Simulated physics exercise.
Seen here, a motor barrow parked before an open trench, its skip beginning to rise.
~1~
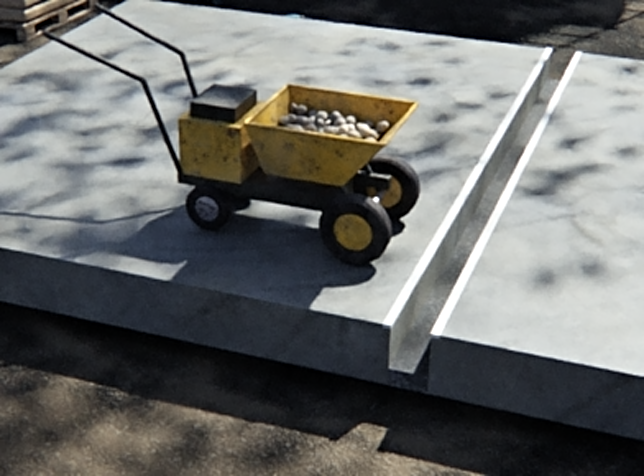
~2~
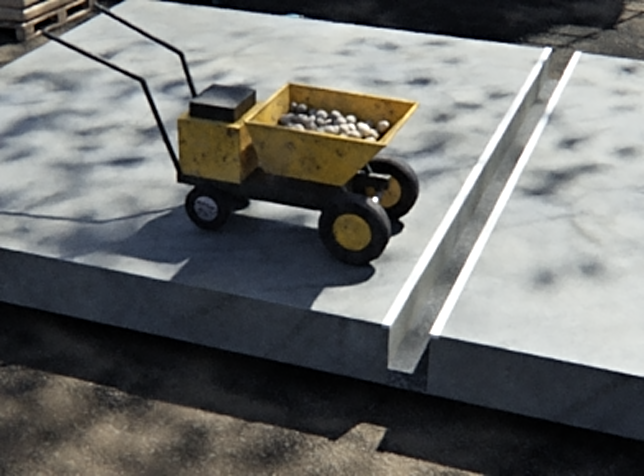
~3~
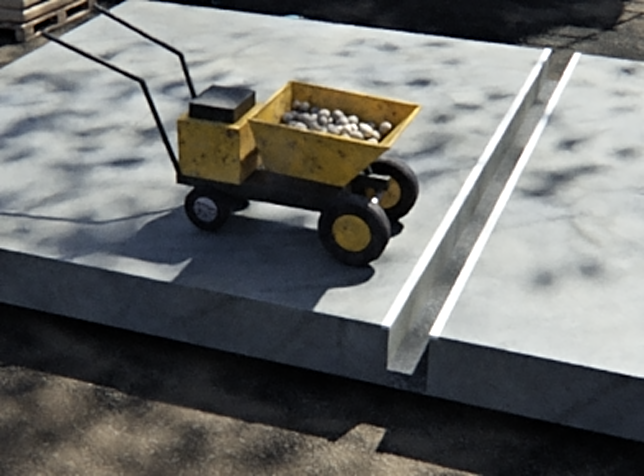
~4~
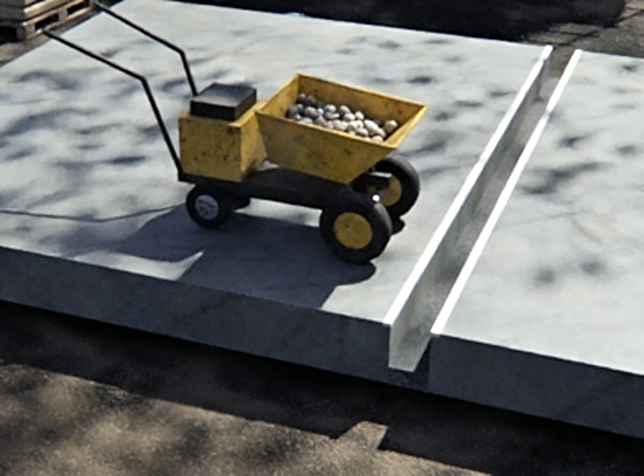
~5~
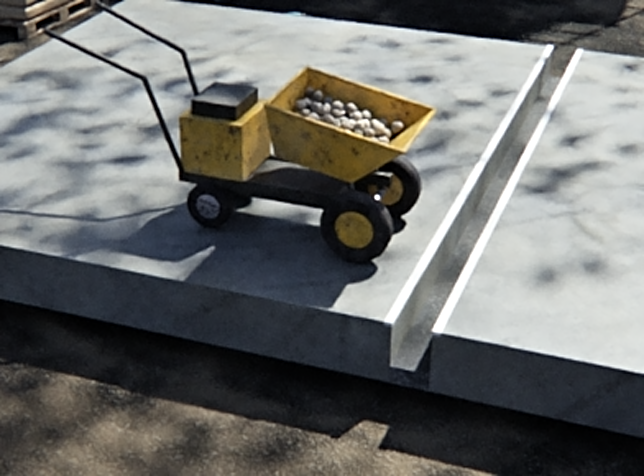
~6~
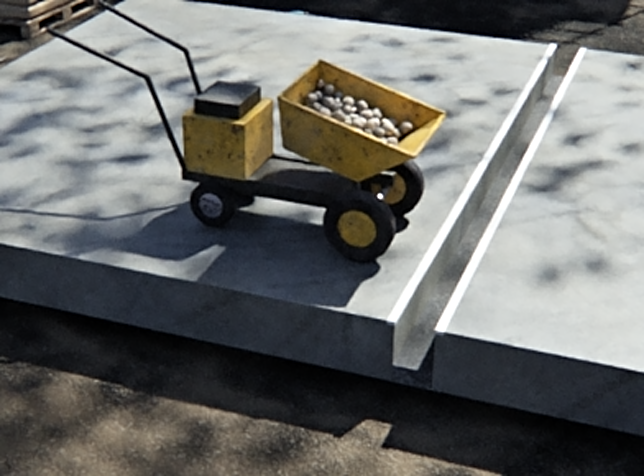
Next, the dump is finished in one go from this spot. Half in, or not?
Between the edges lies less than half of the load.
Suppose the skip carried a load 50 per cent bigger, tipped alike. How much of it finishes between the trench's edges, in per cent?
Roughly 20 in a hundred.
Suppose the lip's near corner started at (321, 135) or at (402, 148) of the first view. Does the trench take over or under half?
First more than half, then not half.
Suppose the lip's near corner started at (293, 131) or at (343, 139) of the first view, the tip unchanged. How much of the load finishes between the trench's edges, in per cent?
About 40 and 90 per cent.
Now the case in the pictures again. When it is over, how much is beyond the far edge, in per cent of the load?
Roughly 80 in a hundred.
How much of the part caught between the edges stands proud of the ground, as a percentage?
Close to 0 per cent.
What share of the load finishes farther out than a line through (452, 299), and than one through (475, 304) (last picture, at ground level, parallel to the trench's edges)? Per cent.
In turn 80 and 60 in a hundred.
Soon, skip tipped steeply; all in the skip.
A while on, skip tipped right over; nearly all in the skip; a small part beyond it; a stray few falling.
Towards the end, skip tipped right over; a small part in the skip; a small part in or heaped over the trench; most beyond it.
Finally, skip tipped right over; about a quarter in or heaped over the trench; most beyond it.
